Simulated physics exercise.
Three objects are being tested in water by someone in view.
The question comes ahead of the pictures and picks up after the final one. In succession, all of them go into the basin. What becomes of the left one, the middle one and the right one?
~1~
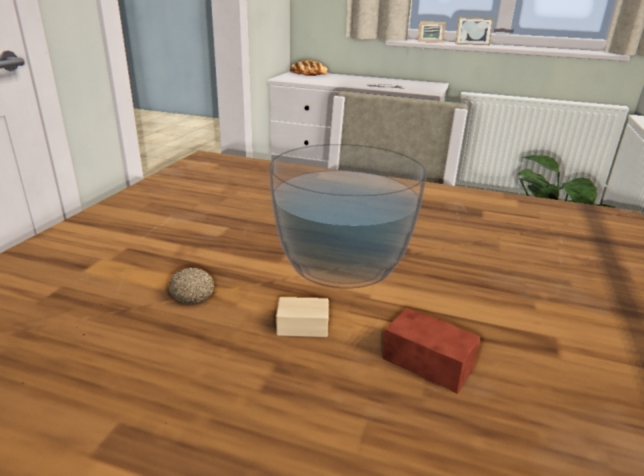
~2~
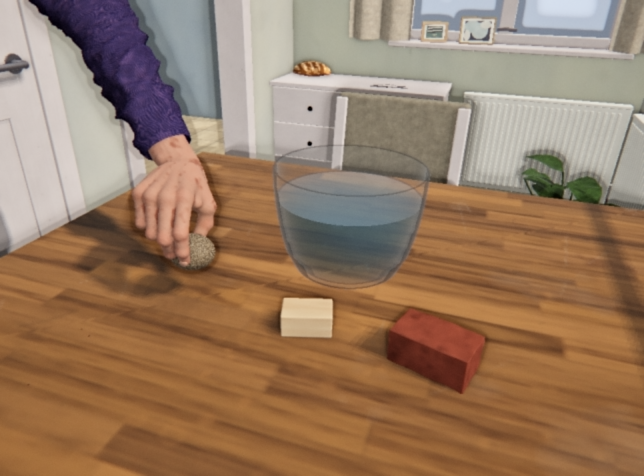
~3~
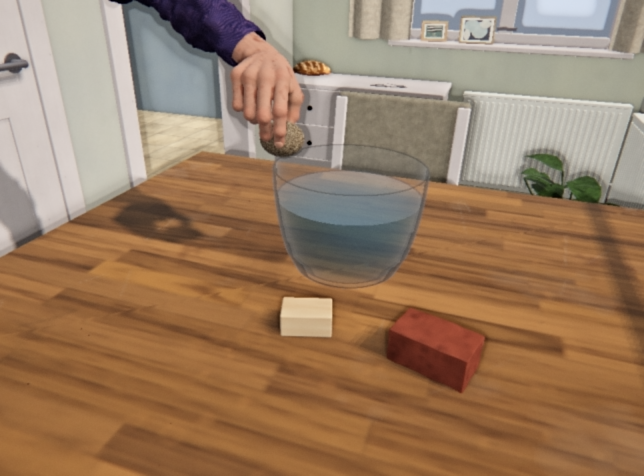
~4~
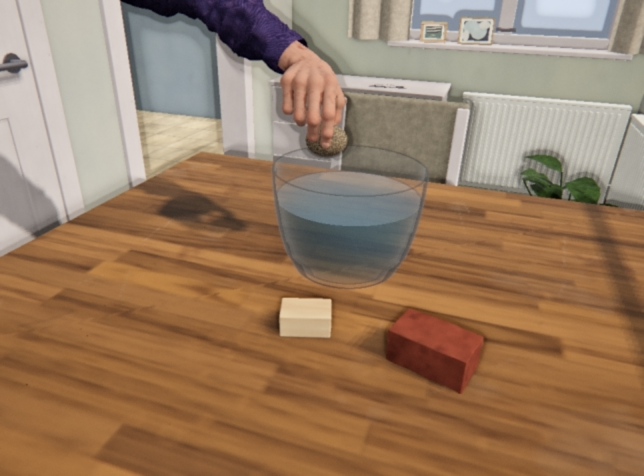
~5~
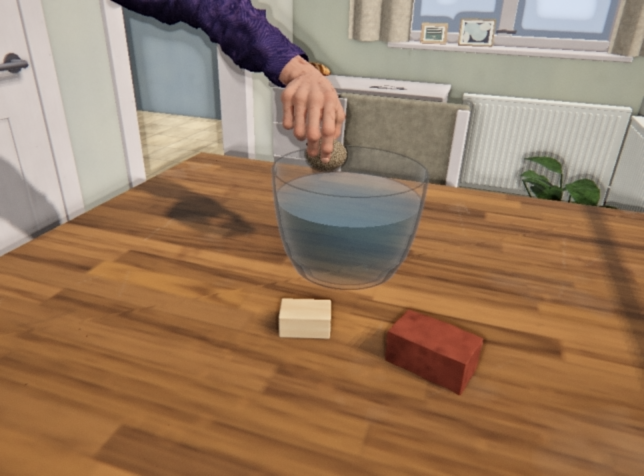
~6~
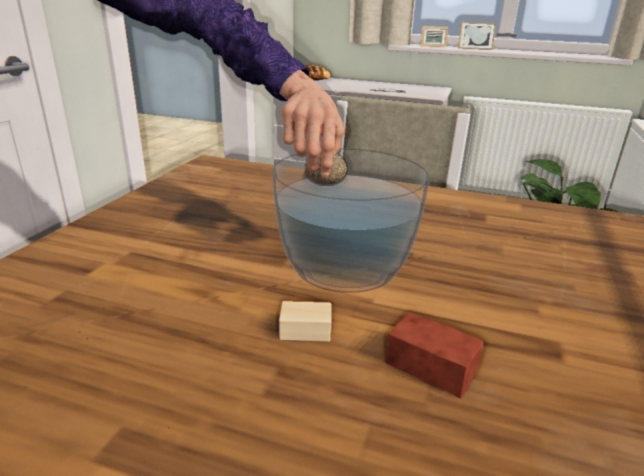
The one on the left goes down, the one in the middle keeps up, the one on the right goes down.
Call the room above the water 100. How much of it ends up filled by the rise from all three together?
It comes to roughly 22 per cent.
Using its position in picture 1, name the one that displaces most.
Go with the item at far right.
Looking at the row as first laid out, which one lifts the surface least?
Answer: The central item.
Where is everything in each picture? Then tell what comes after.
In the first picture, the row from the left; stone (192, 286); wooden block (303, 317); piece of brick (430, 348).
In the second picture, a hand picks up the stone; stone (192, 252); piece of brick (434, 348).
In the third picture, it is carried over; stone (282, 139); wooden block (307, 317).
In the fourth picture, it is above the basin; stone (326, 140); piece of brick (433, 348).
In the fifth picture, it comes down; stone (326, 155); wooden block (305, 318).
In the sixth picture, it is just over the surface; stone (326, 168); wooden block (306, 321); piece of brick (433, 353).
Soon after, the stone goes to the bottom.
Later, the wooden block floats.
In the end, the piece of brick goes to the bottom; afloat, wooden block.
